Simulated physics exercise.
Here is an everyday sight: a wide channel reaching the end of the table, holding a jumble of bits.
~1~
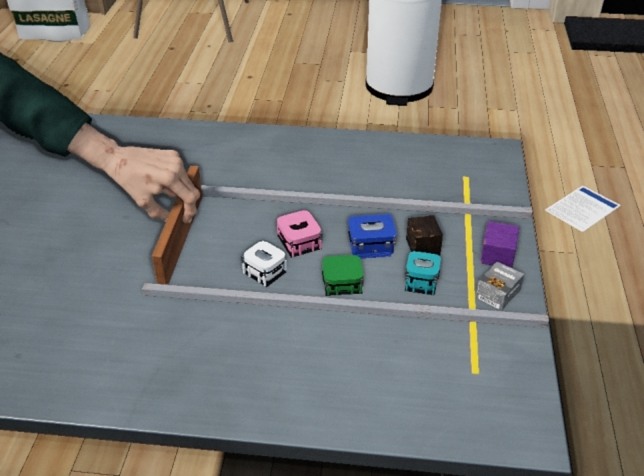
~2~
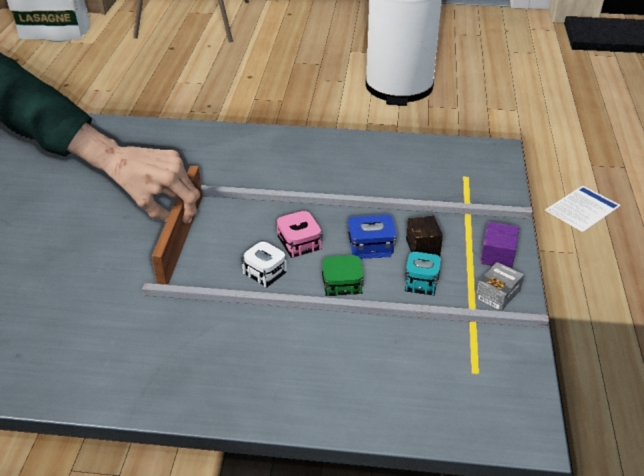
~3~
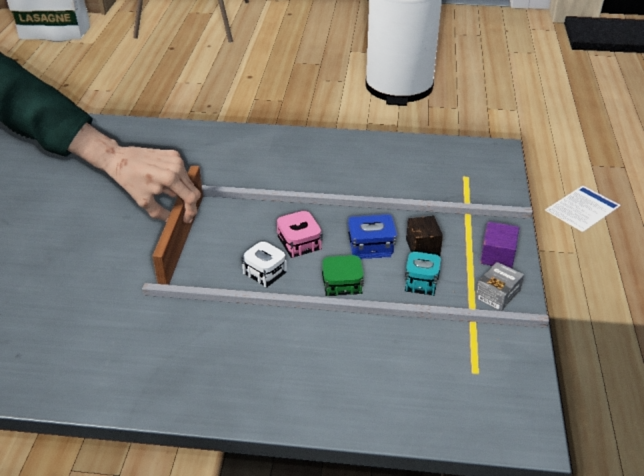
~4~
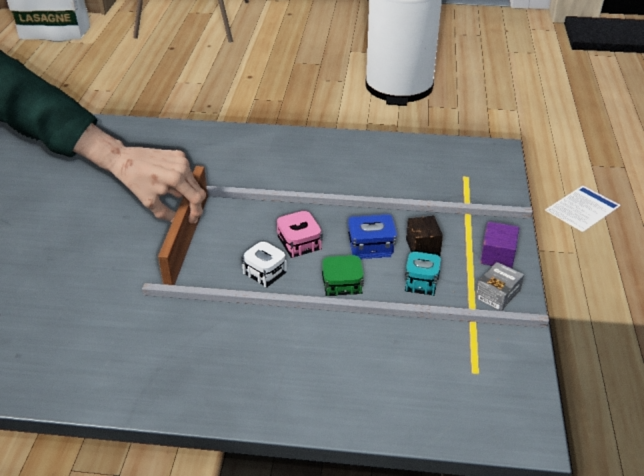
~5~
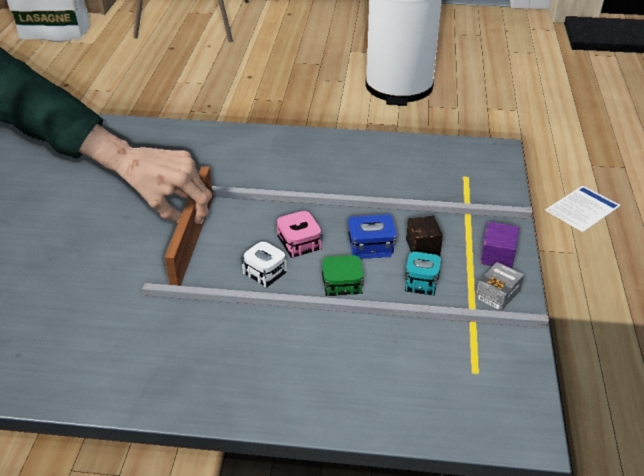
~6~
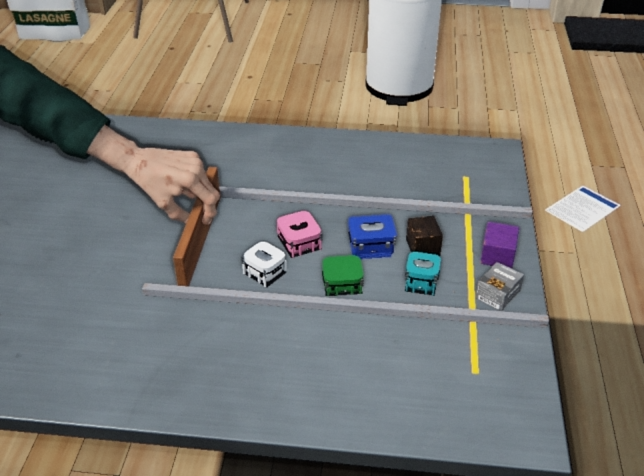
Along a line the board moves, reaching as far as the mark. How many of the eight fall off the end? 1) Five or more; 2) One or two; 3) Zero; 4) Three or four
4, three or four.
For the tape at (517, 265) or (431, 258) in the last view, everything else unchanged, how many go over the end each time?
First try 6, second try 2.
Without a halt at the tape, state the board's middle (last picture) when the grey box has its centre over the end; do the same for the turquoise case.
Grey box over the end: About (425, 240). Turquoise case over the end: About (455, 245).
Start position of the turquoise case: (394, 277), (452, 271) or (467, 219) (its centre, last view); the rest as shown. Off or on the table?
In that order, it goes over; is lost; holds on.
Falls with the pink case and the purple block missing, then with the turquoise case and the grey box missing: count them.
Counts - first: 2; second: 2.
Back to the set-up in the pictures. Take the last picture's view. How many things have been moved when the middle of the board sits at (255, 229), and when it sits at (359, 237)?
One spot: 1. Other spot: 6.
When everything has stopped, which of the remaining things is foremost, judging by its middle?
The blue case finishes closest.
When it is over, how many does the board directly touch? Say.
It ends up touching 2.
Early on, none off yet; purple block at rest near (500, 245); grey box at rest near (499, 286); black block at rest near (424, 237).
Finally, the number that fall off is three or four; lost, turquoise case, black block, grey box and purple block.
